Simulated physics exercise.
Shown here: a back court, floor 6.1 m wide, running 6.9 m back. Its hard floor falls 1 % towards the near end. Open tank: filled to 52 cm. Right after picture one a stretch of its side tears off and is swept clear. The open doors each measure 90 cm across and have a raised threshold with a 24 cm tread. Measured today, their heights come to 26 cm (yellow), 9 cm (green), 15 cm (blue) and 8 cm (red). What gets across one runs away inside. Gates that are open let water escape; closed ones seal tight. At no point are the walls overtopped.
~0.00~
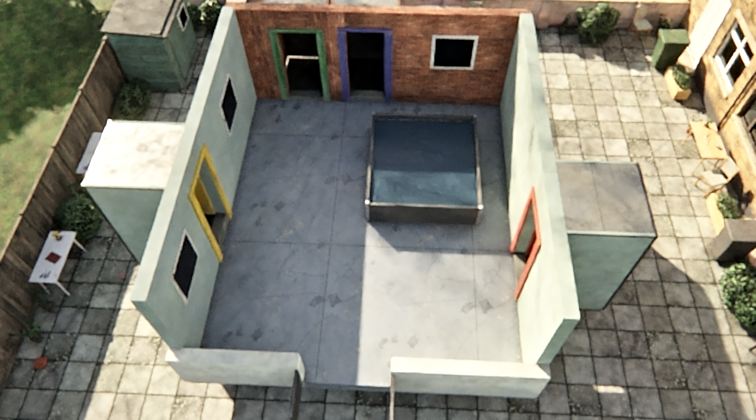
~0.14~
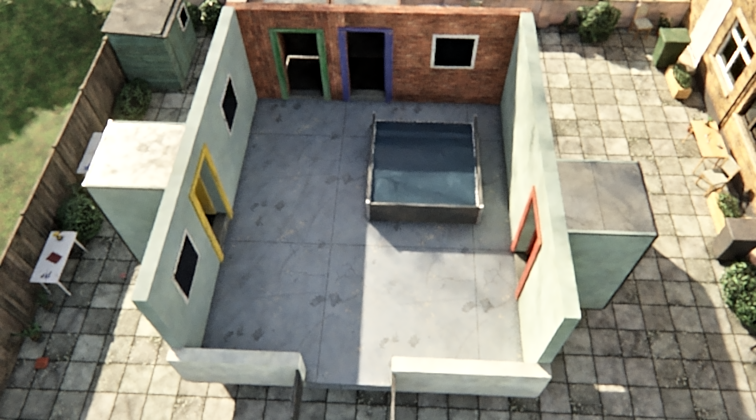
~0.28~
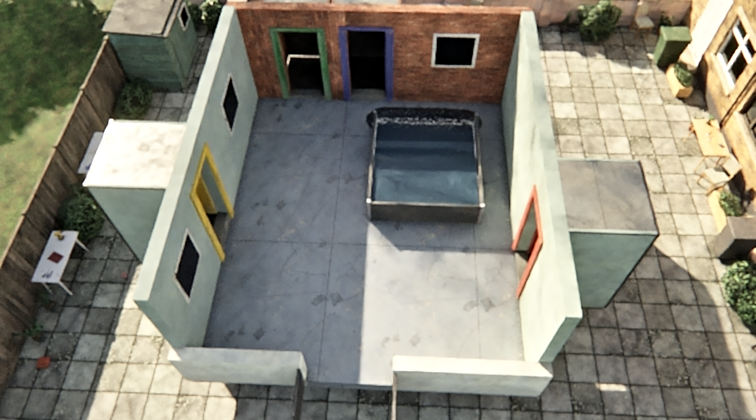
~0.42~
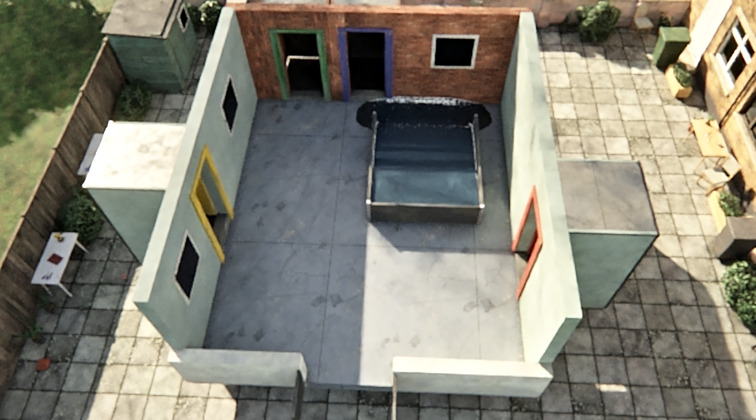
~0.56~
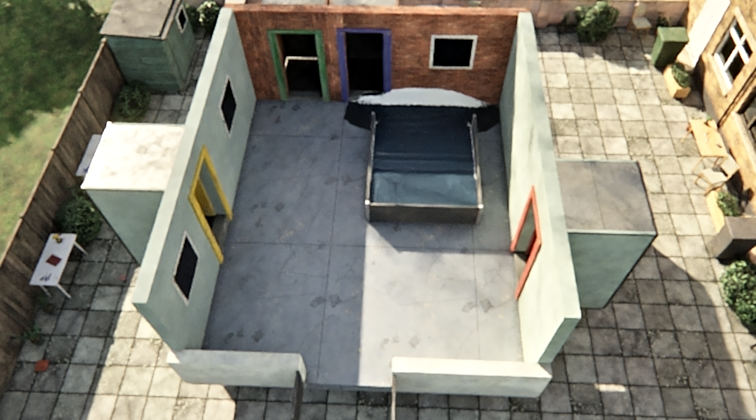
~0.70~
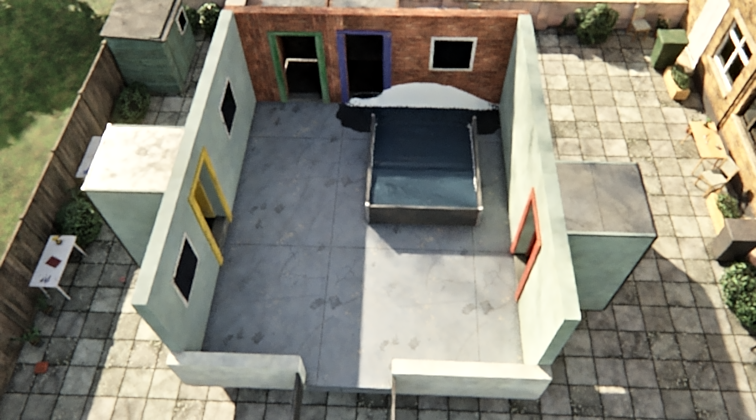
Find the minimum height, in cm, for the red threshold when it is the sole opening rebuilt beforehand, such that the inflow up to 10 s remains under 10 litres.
The minimum height is about 5.5 cm.
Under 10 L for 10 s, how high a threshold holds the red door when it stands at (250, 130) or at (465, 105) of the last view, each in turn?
In turn: Roughly 20 cm, roughly 33 cm.
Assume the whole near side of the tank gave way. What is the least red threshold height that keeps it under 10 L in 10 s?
You'd want it roughly 13.0 centimetres tall.
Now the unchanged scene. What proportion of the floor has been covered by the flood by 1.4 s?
Some 10 in a hundred.
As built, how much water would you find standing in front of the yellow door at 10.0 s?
A ruler would read roughly 4.5 cm.
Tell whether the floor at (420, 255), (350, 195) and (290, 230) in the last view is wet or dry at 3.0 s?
Status: Clear / clear / clear.
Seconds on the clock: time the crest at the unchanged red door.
Approximately 3.4 s.
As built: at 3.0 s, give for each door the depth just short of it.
Centimetres: Yellow = 0, green = 9, blue = 22, red = 8.
After 1.4 s water covers 10 % of the floor, deepest (46 cm) near (493, 107); it has not reached the red door.
After 3.0 s water covers 30 % of the floor, deepest (32 cm) near (493, 107); 8 cm at the red door, 0 litres in over its 8 cm threshold.
After 10.0 s water covers 90 % of the floor, deepest (12 cm) near (219, 273); 6 cm at the red door, 2 litres in over its 8 cm threshold.
At the red door as built, the water arrived by 2.8 s and peaked near 10 cm at 3.4 s.
With a threshold of 5 cm, 13 litres would have come in within the 10 s; with 6.5 cm, 6 litres. So under 10 litres takes about 5.5 cm.
